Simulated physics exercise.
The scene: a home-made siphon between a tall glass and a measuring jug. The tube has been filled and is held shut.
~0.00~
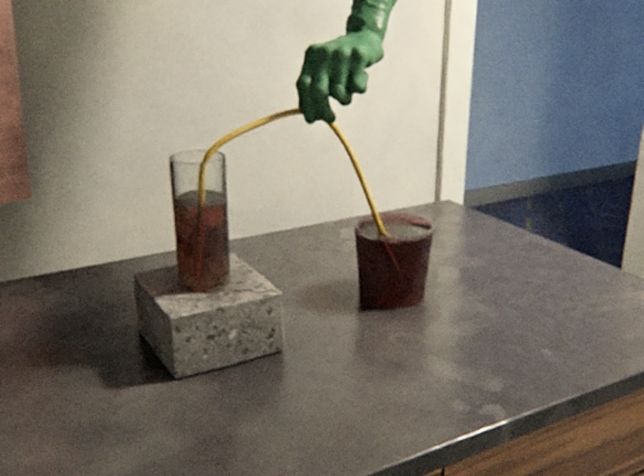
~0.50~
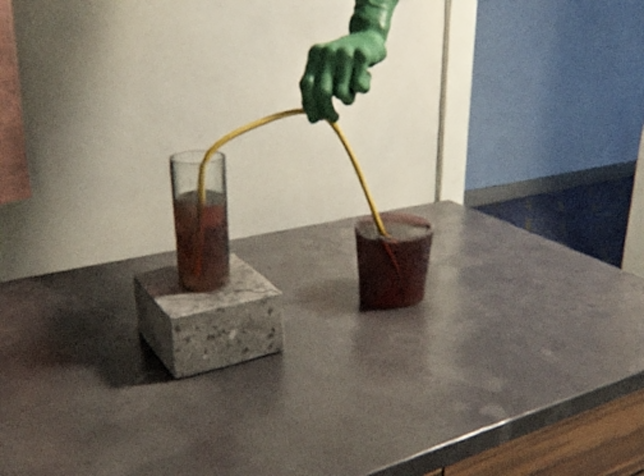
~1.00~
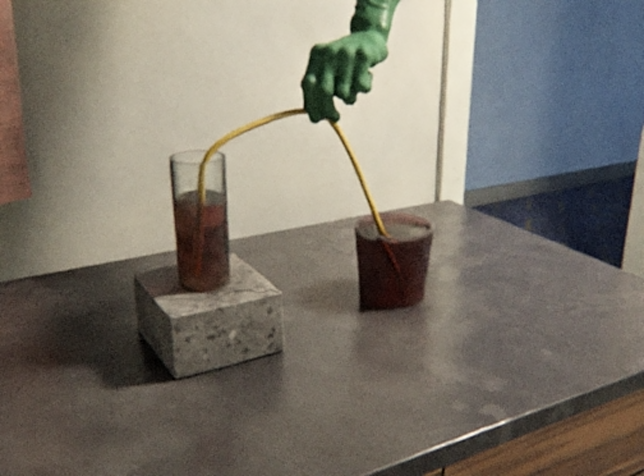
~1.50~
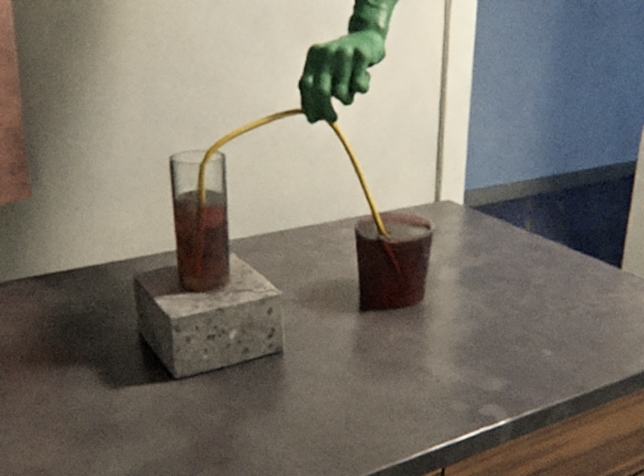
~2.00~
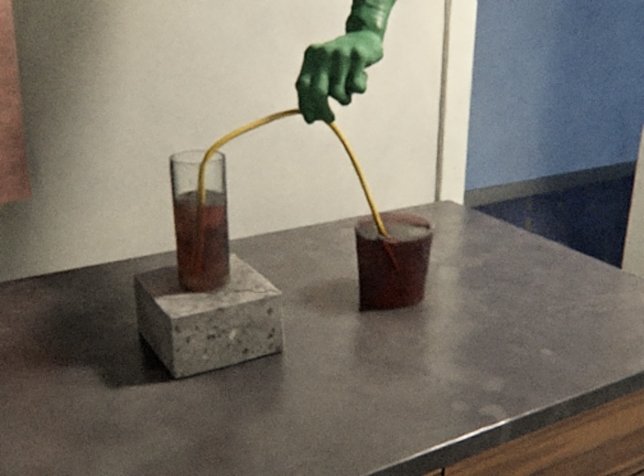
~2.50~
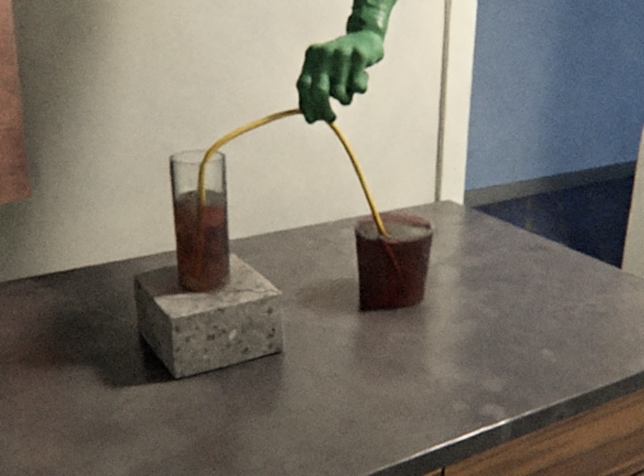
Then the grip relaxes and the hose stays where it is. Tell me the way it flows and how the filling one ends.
The tea goes towards the right one; the receiving one runs over.
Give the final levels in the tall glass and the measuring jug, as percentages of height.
About 15 and 100 per cent.
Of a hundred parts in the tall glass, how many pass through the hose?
Roughly 80 per cent.
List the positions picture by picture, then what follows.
In the first picture, nothing flows; tall glass (201, 218) about two thirds full, up on the brick; measuring jug (393, 258) nearly full, on the top itself.
In the second picture, fingers on the hose; tall glass about two thirds full, surface at (200, 201); measuring jug nearly full, surface at (394, 230).
In the third picture, still shut; tall glass (201, 218) about two thirds full; measuring jug (393, 258) nearly full.
In the fourth picture, the hose is pinched; tall glass about two thirds full, surface at (200, 201); measuring jug nearly full, surface at (394, 230).
In the fifth picture, nothing flows; tall glass (201, 218) about two thirds full, up on the brick; measuring jug (393, 258) nearly full, on the top itself.
In the sixth picture, fingers on the hose; tall glass about two thirds full, surface at (200, 201); measuring jug nearly full, surface at (394, 230).
By 8.0 s, the tall glass is about half full; the measuring jug is full to the brim; the lower one has run over.
By 20.0 s, the tall glass is about a quarter full; the measuring jug is full to the brim; the lower one has run over.
By 45.0 s, the tall glass is nearly empty; the measuring jug is full to the brim; the lower one has run over; the two surfaces are level.
